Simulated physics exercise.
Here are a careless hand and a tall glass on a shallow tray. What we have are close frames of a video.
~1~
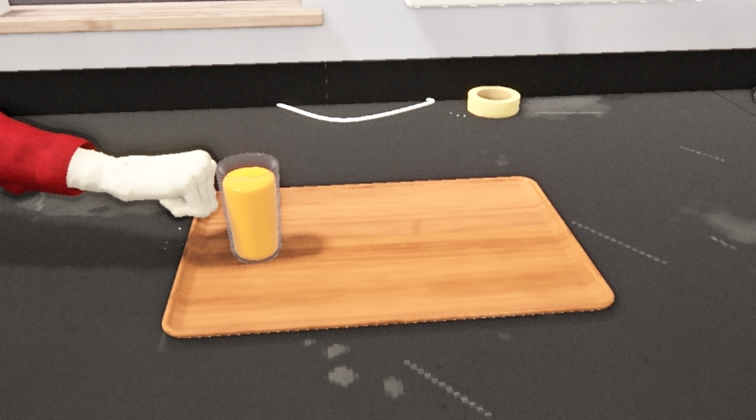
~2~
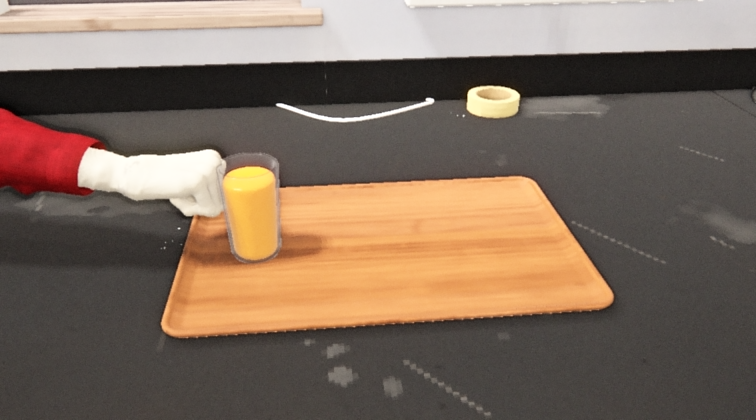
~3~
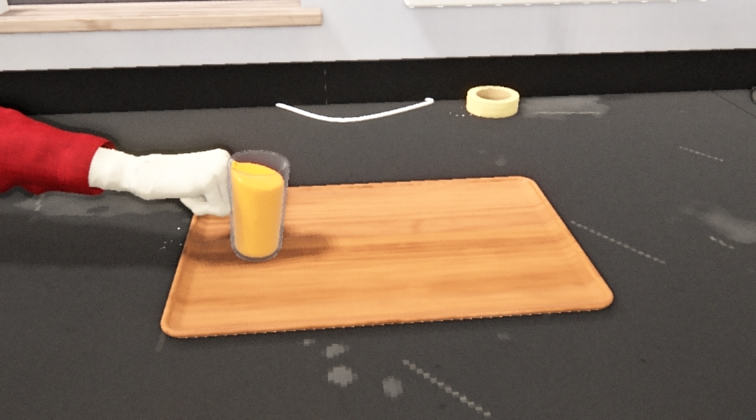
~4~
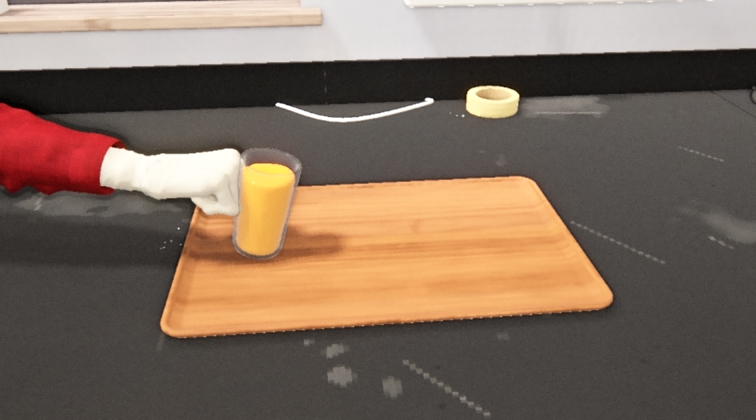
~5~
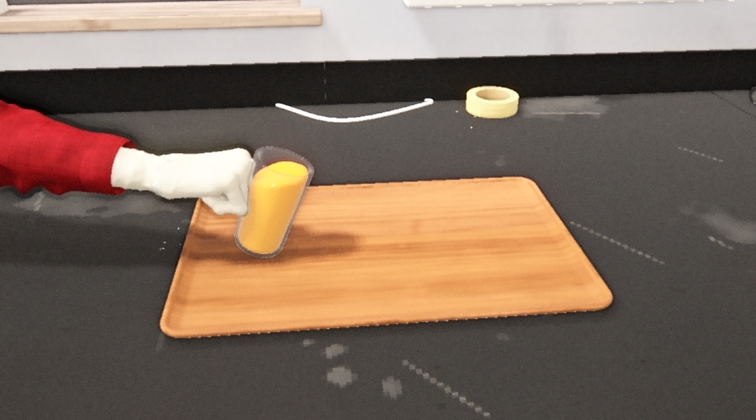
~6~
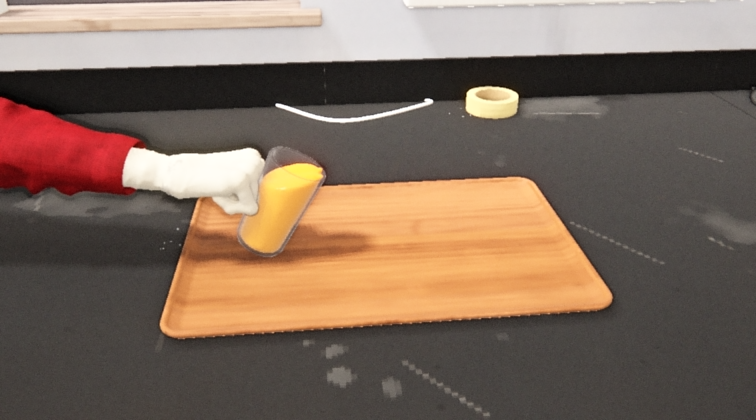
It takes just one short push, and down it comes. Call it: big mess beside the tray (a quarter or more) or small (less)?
Big.
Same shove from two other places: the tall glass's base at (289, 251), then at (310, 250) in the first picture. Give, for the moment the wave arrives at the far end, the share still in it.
55 %, then 55 %.
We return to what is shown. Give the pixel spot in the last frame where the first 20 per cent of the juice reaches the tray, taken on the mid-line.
(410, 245).
A moment on, the tall glass lies on its side and 89 per cent is in the glass, 3 on the tray and 8 above or beyond its rim.
Next, the tall glass lies on its side and 52 per cent is in the glass, 40 on the tray and 8 above or beyond its rim.
Then the tall glass lies on its side and 32 per cent is in the glass, 49 on the tray and 19 above or beyond its rim.
Later the tall glass lies on its side and 18 per cent is in the glass, 44 on the tray and 38 above or beyond its rim.
In the end 61 per cent is held by tray and glass, 39 is off the tray.
